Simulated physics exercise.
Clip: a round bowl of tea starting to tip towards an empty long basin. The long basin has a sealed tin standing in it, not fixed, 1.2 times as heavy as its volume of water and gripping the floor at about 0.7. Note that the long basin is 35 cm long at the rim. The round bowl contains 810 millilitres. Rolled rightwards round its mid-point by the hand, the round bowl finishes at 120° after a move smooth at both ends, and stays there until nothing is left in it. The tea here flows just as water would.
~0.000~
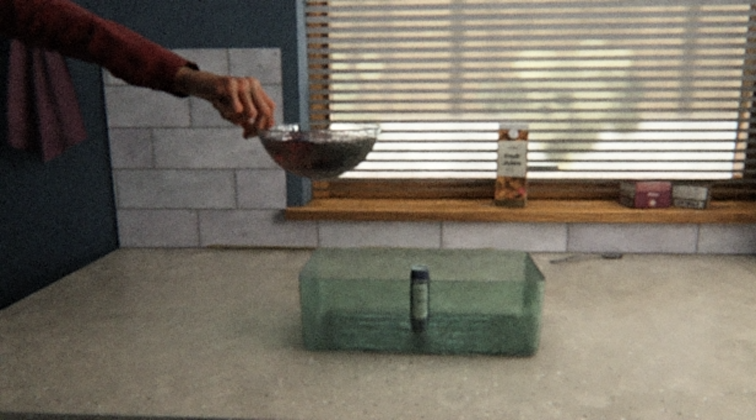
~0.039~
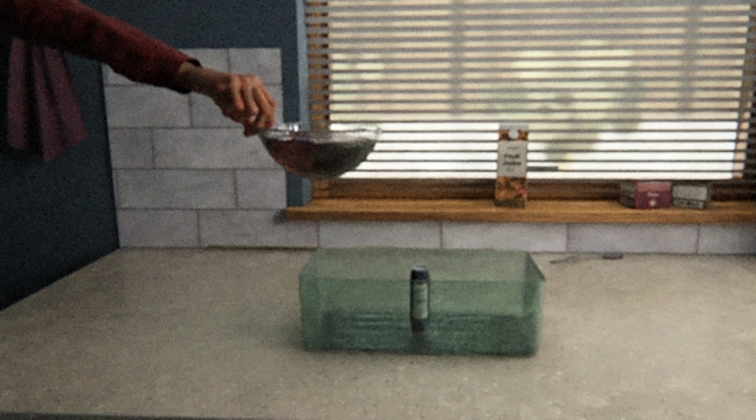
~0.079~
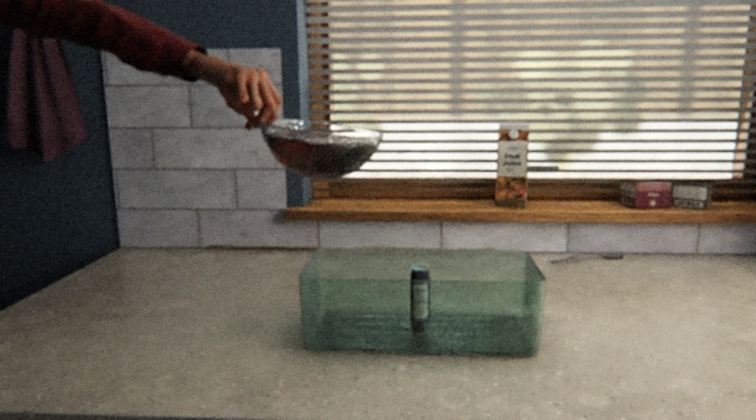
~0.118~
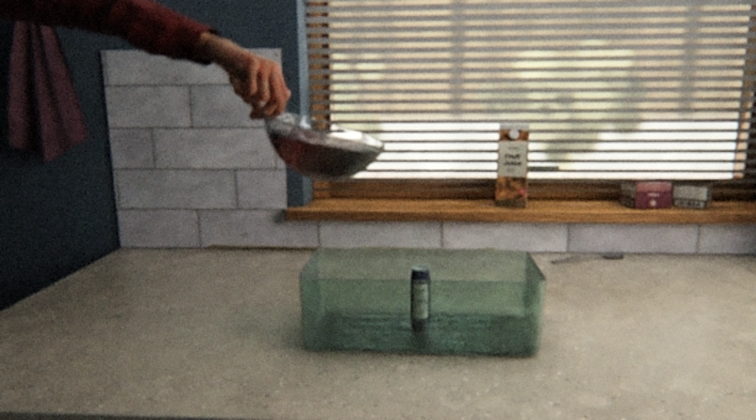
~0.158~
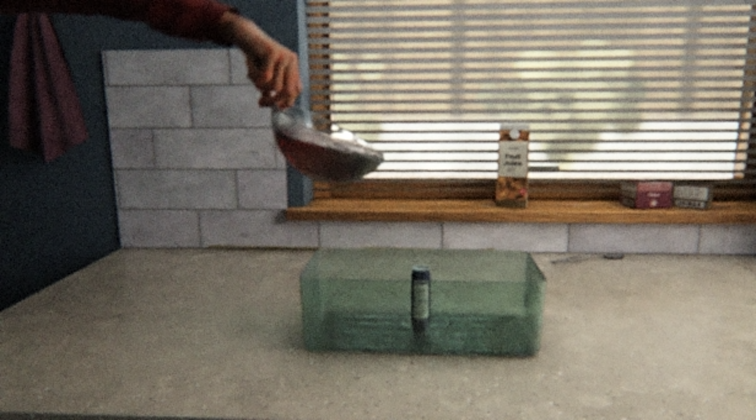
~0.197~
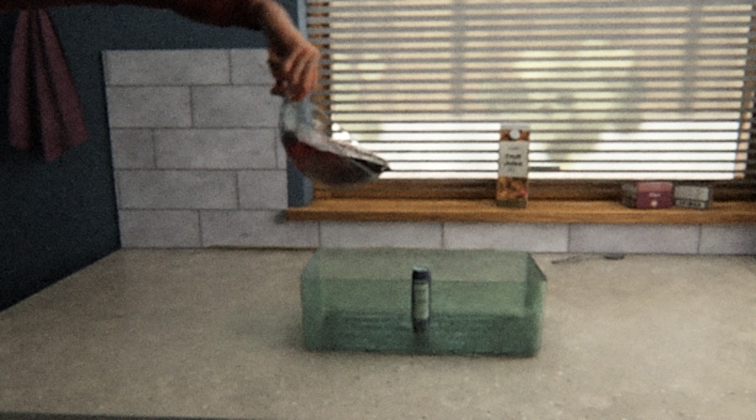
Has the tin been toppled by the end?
Overturned.
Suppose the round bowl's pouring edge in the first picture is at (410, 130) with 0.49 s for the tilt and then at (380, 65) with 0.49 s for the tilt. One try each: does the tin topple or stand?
First it keeps standing; then it topples.
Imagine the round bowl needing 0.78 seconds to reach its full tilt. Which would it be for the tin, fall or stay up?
The tin tips over.
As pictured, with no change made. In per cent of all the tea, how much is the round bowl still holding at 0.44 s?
Close to 0 percent of the liquid remains at that time.
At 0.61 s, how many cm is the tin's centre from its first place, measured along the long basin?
Reading: Roughly 5 cm.
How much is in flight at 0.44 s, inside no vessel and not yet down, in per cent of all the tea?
About 20 per cent.
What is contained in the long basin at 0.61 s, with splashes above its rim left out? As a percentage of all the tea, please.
88 %, more or less.
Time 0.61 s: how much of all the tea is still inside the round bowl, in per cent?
Share remaining: Approx. 0 %.
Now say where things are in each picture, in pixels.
It leans 0°; its right rim is at (380, 128); the tea meets the walls at (265, 138) and (375, 138); the long basin's rim runs from (308, 263) to (536, 266); the tin's top is at (420, 270), in the first frame.
It leans 2°; its right rim is at (381, 131); the tea meets the walls at (266, 138) and (376, 140), in the second frame.
It leans 8°; its right rim is at (383, 137); the tea meets the walls at (268, 134) and (377, 143), in the third frame.
It leans 16°; its right rim is at (384, 147); the tea meets the walls at (271, 129) and (380, 148), in the fourth frame.
It leans 28°; its right rim is at (384, 161); the tea meets the walls at (277, 126) and (380, 153), in the fifth frame.
It leans 42°; its right rim is at (380, 175); the tea meets the walls at (284, 130) and (364, 154); 7 per cent is over the edge, in the sixth frame.
Then, 0.44 s in, the tilt is 116° and 0 per cent is still to pour; the tin stands where it began.
Then, 0.61 s in, the tilt is 120° and 0 per cent is still to pour; the tin leans 7°.
Then, 0.79 s in, the tilt is 120° and 0 per cent is still to pour; the tin leans 29°.
Then, 0.99 s in, the tilt is 120° and 0 per cent is still to pour; the tin lies on its side.
Finally, the tin lies on its side.
